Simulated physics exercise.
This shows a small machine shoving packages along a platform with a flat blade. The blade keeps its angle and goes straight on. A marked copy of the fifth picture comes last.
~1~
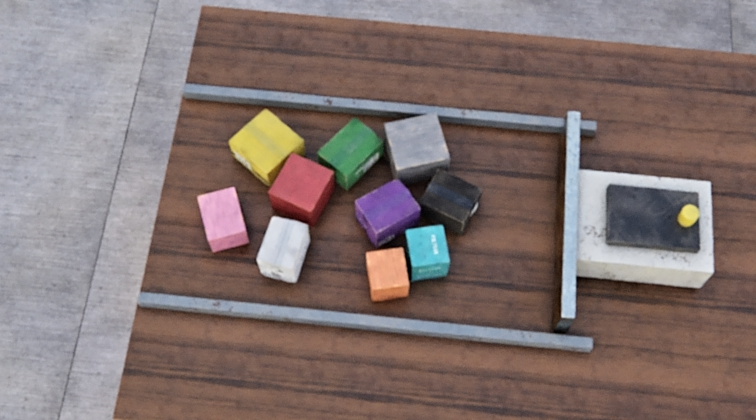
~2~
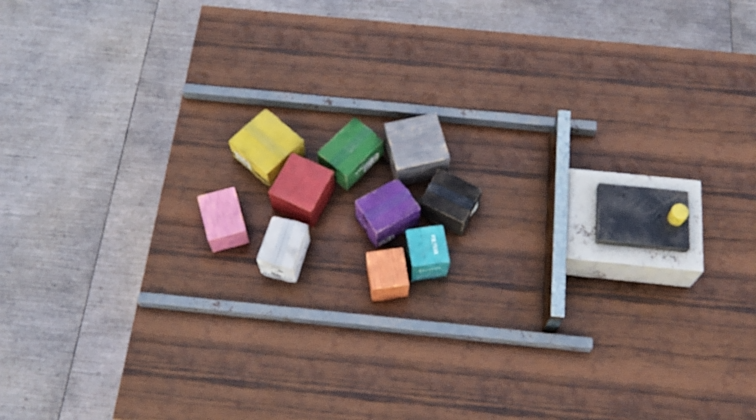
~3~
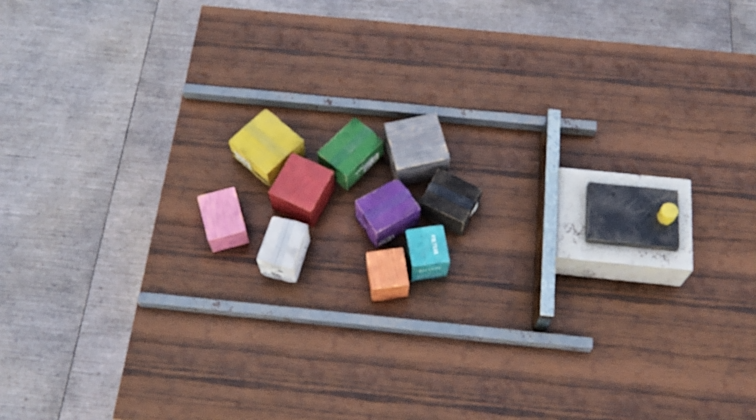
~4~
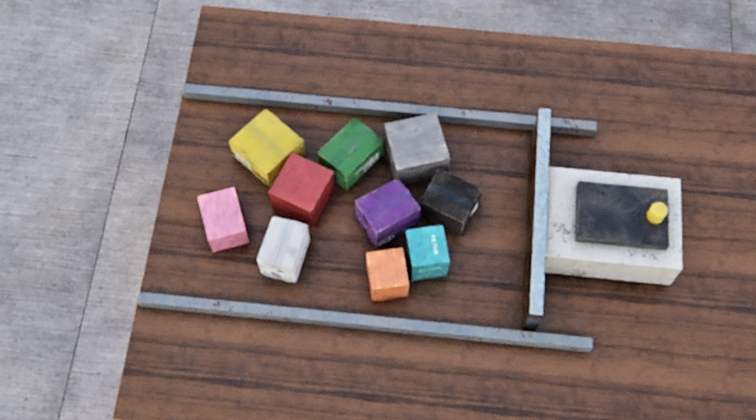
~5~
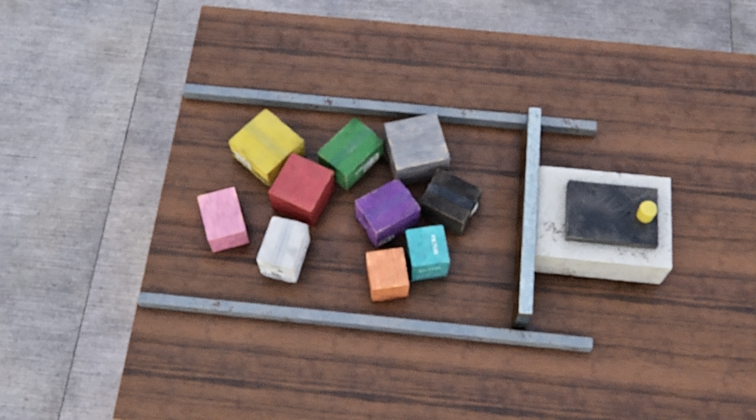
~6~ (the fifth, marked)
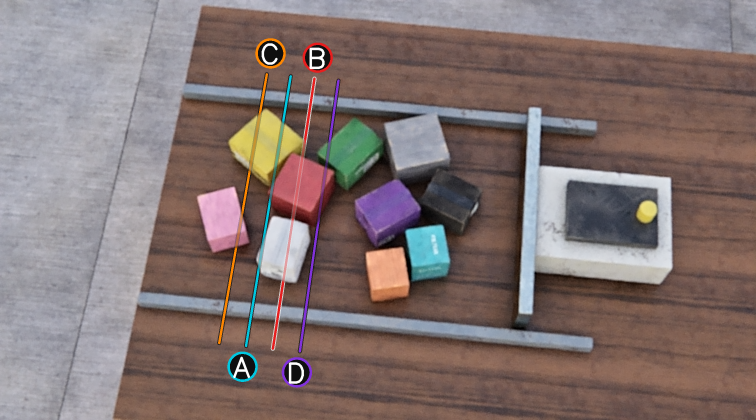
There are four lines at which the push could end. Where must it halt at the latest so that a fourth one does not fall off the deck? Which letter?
No farther than C.
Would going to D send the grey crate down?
No.
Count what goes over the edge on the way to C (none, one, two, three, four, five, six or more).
By then, three.
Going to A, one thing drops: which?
It is the yellow parcel.
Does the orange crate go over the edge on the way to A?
No.
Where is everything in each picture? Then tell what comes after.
Purple box (388, 213); white parcel (284, 250); pink crate (223, 220), in the first frame.
Robot (636, 216); black parcel (450, 202), in the second frame.
Robot (625, 215); orange crate (387, 275), in the third frame.
Robot (615, 214); yellow parcel (268, 149), in the fourth frame.
Robot (605, 213); green parcel (351, 154); purple box (388, 213); white parcel (284, 250), in the fifth frame.
On the copy, A at (270, 203); B at (295, 205); C at (244, 200); D at (320, 208).
On C. First, robot (501, 203); red crate (298, 190); orange crate (361, 275).
Then, robot (396, 193); yellow parcel (198, 146); pink crate (203, 222).
Finally, robot (317, 185); yellow parcel over the edge; pink crate over the edge; three fallen.
By contrast, A is within the limit but short; B is within the limit but short; D is within the limit but short.
